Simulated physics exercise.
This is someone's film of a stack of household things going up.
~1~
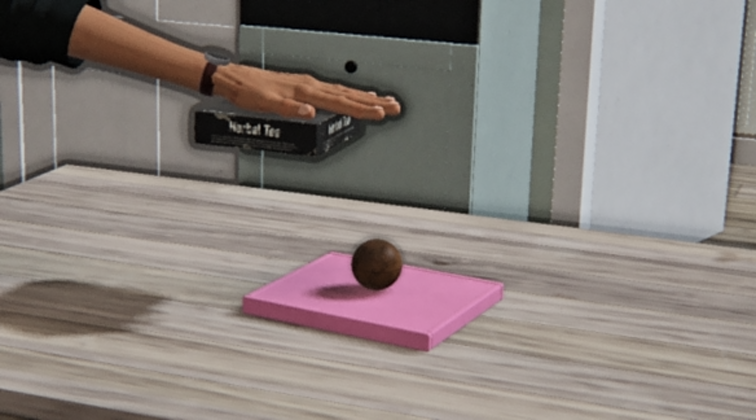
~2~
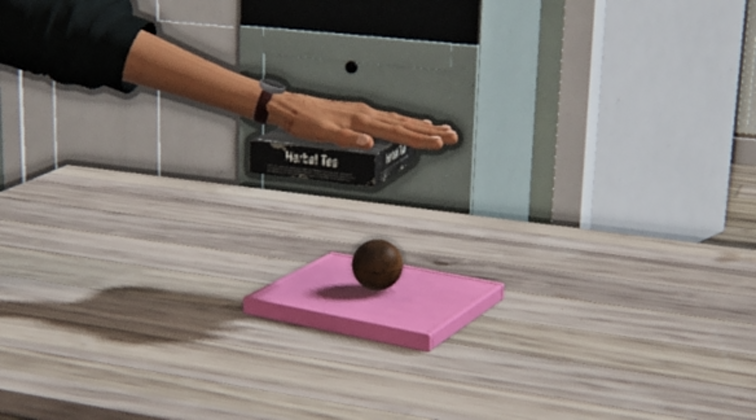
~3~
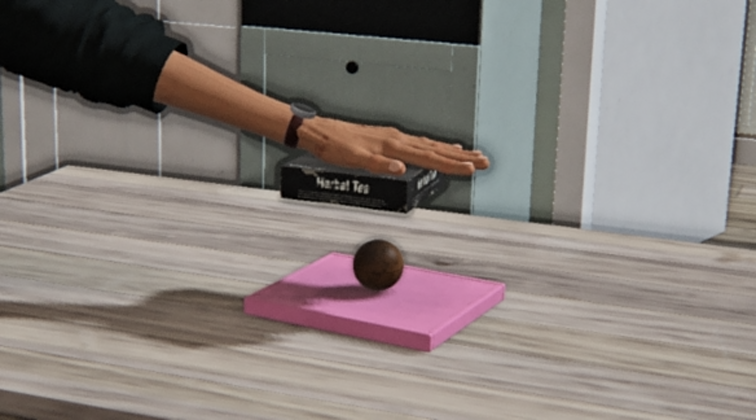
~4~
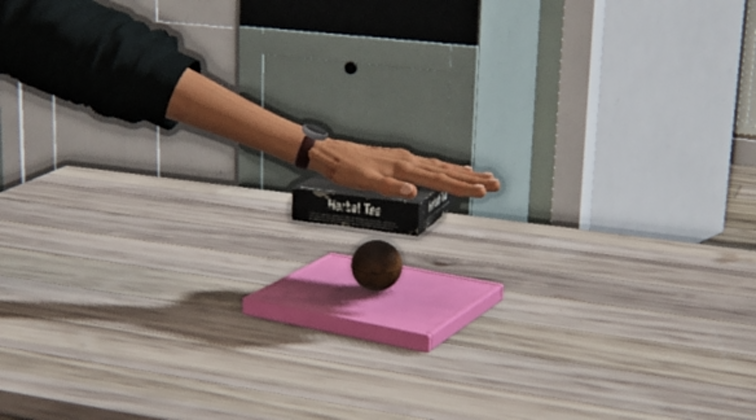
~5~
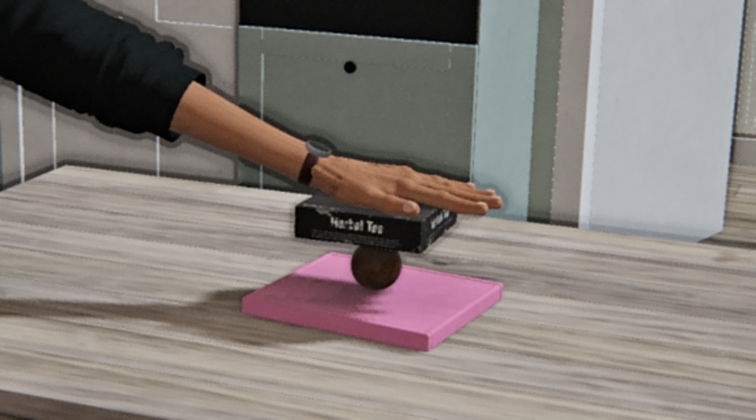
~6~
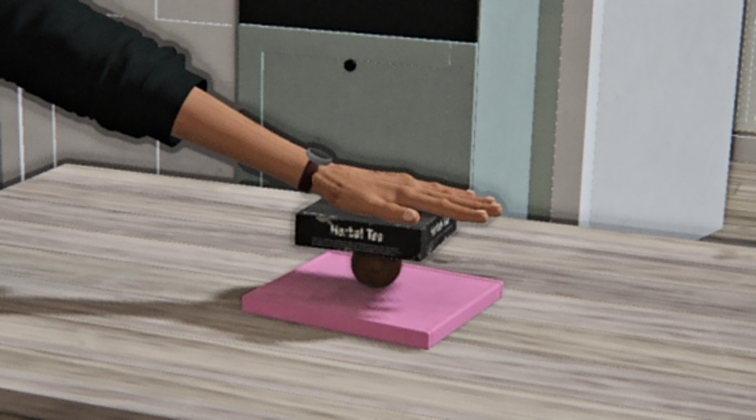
A hand and forearm in a black sleeve, with a dark wristband, reach in from the left over a pale wood-grain table, seen from slightly above with grey cabinets behind. A small dark brown ball sits on a flat pink slab, and a black Herbal Tea box is under the palm. The hand and box move rightward and down until the box meets the ball's top, the camera staying still.
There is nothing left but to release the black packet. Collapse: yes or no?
Collapse: Yes.
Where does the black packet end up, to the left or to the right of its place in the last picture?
Pretty clearly in the rightward direction.
Then, 0.60 s later than the last frame, black packet tilted by 20° near (398, 228).
Then, 0.70 s later than the last frame, black packet tilted by 40° near (418, 237); brown ball moved a little.
Then, 1.00 s later than the last frame, black packet tilted by 41° near (434, 243); brown ball moved a little.
When it is over, lying over in the pile, black packet; the other 2 as before. End places, in pixels of the last picture, black packet near (434, 242). The pile comes apart.
